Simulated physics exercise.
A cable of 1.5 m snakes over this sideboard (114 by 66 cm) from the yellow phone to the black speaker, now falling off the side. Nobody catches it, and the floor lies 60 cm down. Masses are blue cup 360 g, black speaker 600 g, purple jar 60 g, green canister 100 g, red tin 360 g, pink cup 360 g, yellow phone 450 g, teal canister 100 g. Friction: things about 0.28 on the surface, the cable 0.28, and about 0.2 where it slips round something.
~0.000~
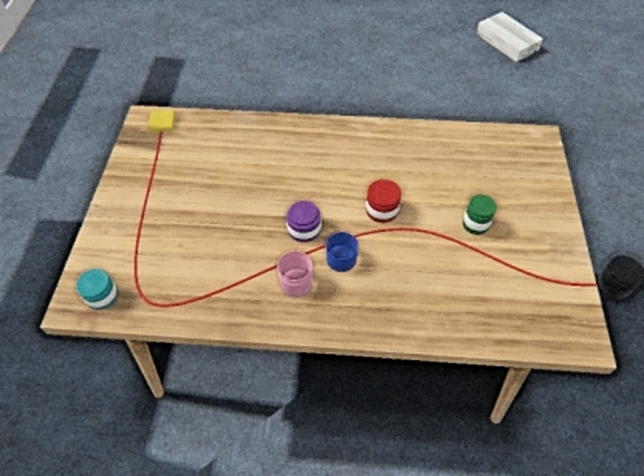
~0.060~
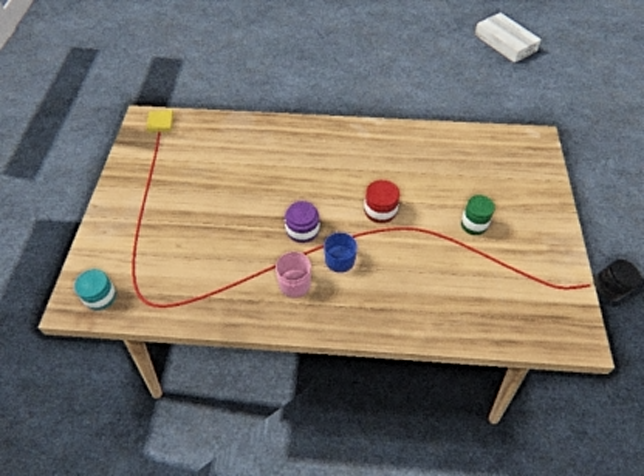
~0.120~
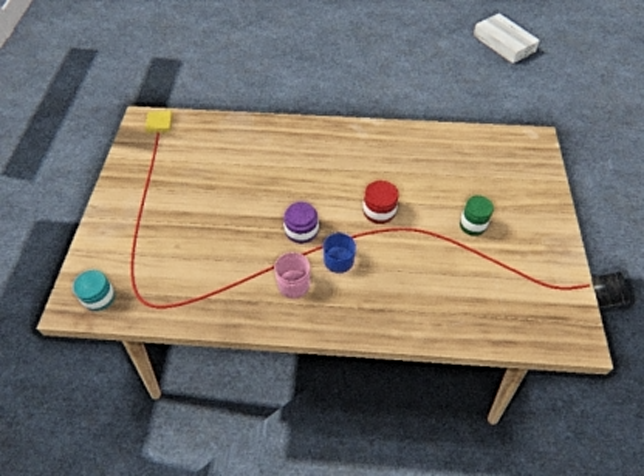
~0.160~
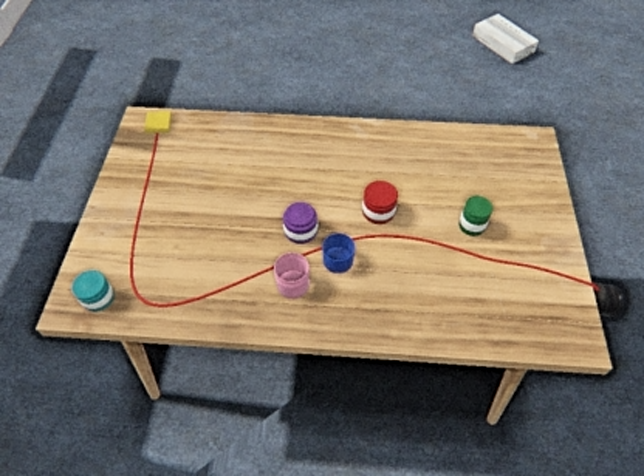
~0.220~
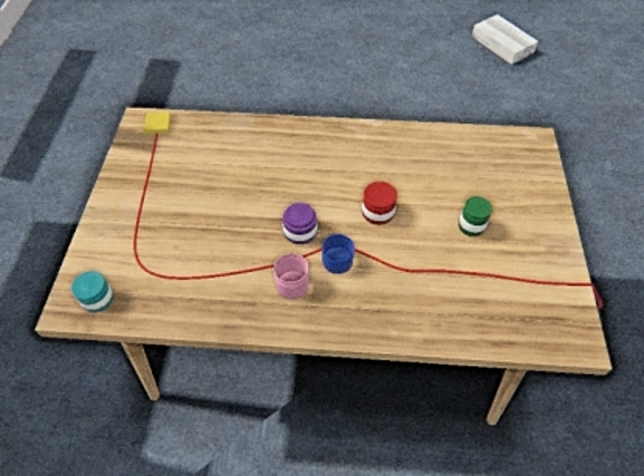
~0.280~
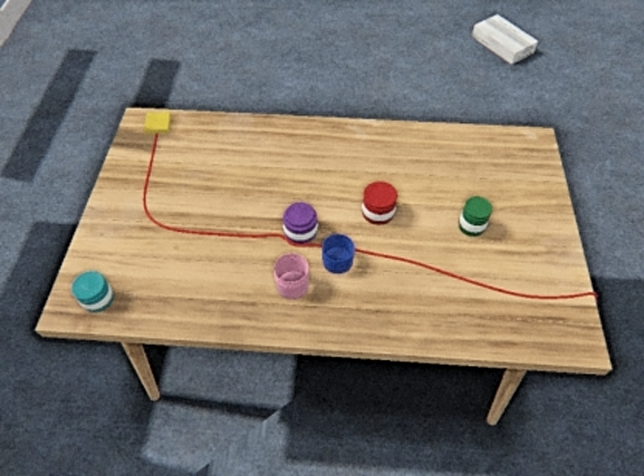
At the start, a red cable curves across a wooden table from a small yellow object to a black object at the right edge, passing among several colourful containers. The black object drops over the side and out of sight, then the cable slides and straightens while the containers barely shift.
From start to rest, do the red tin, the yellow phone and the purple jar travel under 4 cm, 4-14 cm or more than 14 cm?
Result: Red tin hardly moves, yellow phone travels a long way, purple jar travels a long way.
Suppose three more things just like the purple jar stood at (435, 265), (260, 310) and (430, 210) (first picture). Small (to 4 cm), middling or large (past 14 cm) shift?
In that order: Small, small, small.
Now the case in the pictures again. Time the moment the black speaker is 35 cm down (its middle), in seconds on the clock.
That is: 0.32 s.
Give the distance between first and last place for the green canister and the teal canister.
About: Green canister 0 cm, teal canister 0 cm.
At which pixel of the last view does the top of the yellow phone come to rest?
At about (235, 156).
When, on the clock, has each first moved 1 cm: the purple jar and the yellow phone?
About: Purple jar 0.32 s, yellow phone 0.40 s.
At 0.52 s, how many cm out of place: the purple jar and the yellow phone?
Purple jar 40 cm, yellow phone 10 cm.
By 0.5 s, the cable's tail end at (205, 133); purple jar 38 cm off its start, yellow phone 12 cm off its start, black speaker over the edge.
By 0.7 s, the cable's tail end at (222, 151); purple jar over the edge, yellow phone 24 cm off its start, black speaker over the edge.
By 1.0 s, the cable's tail end at (225, 154); purple jar over the edge, yellow phone 25 cm off its start at (235, 156), black speaker over the edge.
By 1.2 s, the cable's tail end at (225, 154); purple jar over the edge, yellow phone 25 cm off its start, black speaker over the edge.
By 2.4 s, the cable's tail end at (225, 154); purple jar over the edge, yellow phone 25 cm off its start at (235, 156), red tin 1 cm off its start at (382, 192), black speaker over the edge.
